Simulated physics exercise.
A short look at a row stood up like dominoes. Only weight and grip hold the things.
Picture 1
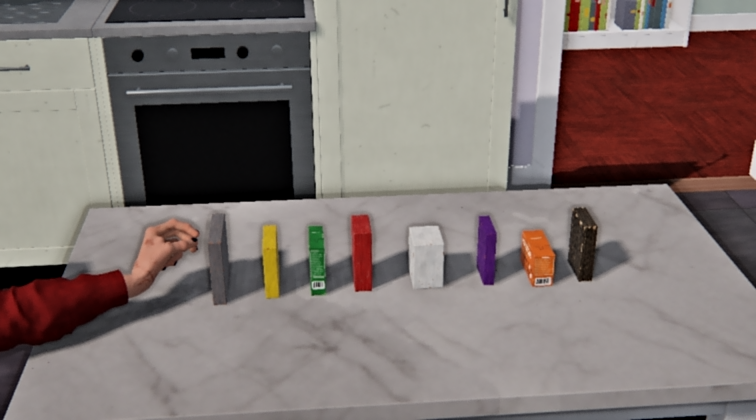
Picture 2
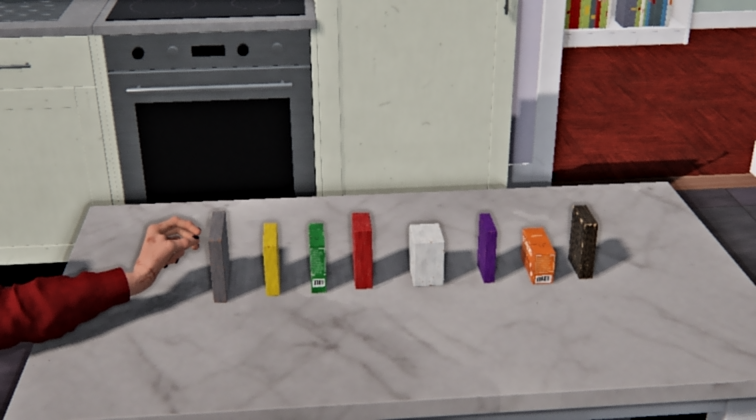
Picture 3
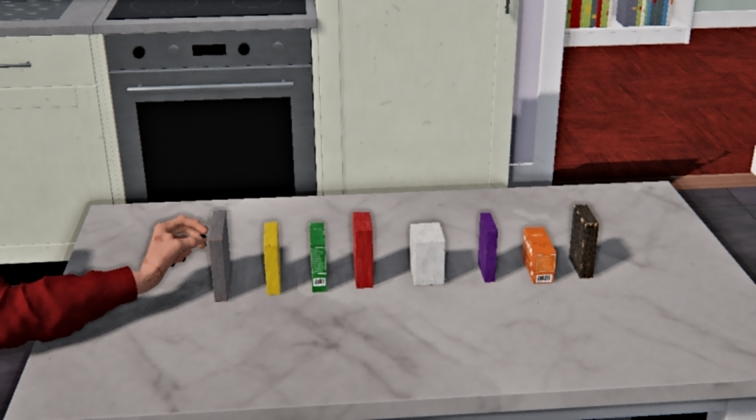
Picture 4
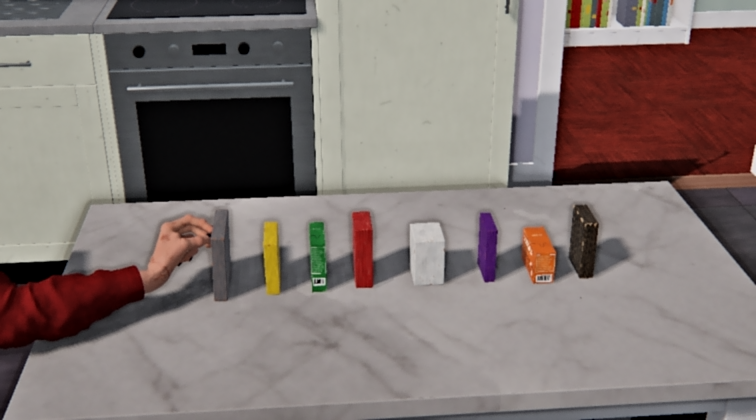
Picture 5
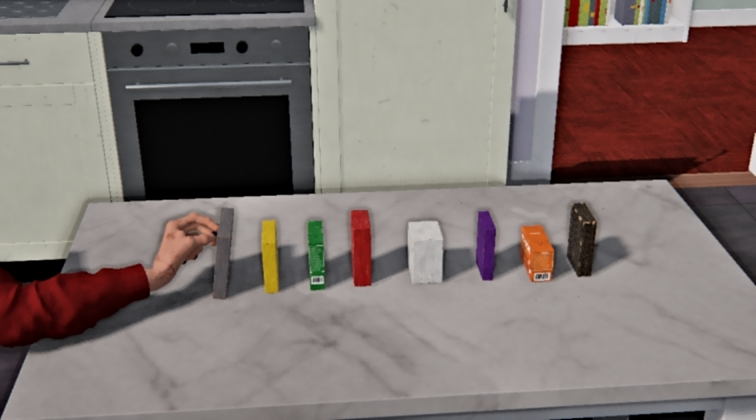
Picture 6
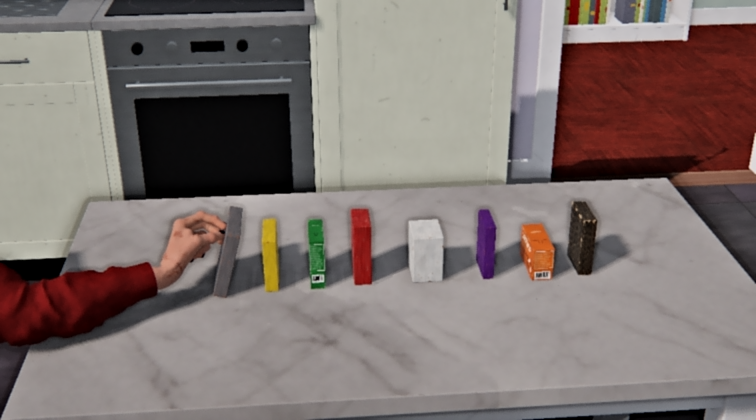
A hand in a red sleeve reaches in from the left over a pale marble counter, seen from slightly above in a kitchen with an oven behind. Upright in a spaced row stand grey, yellow, green, red, white, purple, orange and dark speckled pieces, left to right. The fingers move right to the grey block and push it into a slight rightward lean, while the others stay standing.
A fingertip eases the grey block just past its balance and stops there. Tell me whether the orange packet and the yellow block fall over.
The orange packet keeps standing; the yellow block topples.
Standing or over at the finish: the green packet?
The green packet falls over.
Then, 0.30 s after the last picture, grey block 65° over; yellow block tipped 49° from how it was near (296, 258); green packet tipped 25° from how it was.
Then, 0.40 s after the last picture, grey block 73° over; yellow block tipped 66° from how it was near (302, 263); green packet tipped 51° from how it was; red board tipped 30° from how it was.
Then, 0.70 s after the last picture, grey block 74° over; yellow block tipped 70° from how it was near (304, 264); green packet tipped 60° from how it was; red board tipped 37° from how it was.
Then, 2.20 s after the last picture, grey block 75° over; yellow block tipped 71° from how it was near (306, 265); green packet tipped 59° from how it was; red board tipped 34° from how it was.
At rest, tipped over on the table, green packet and yellow block; moved from the start, red board; the other 3 in place. Seen from the same camera at the end, orange packet near (537, 252), yellow block near (306, 265).
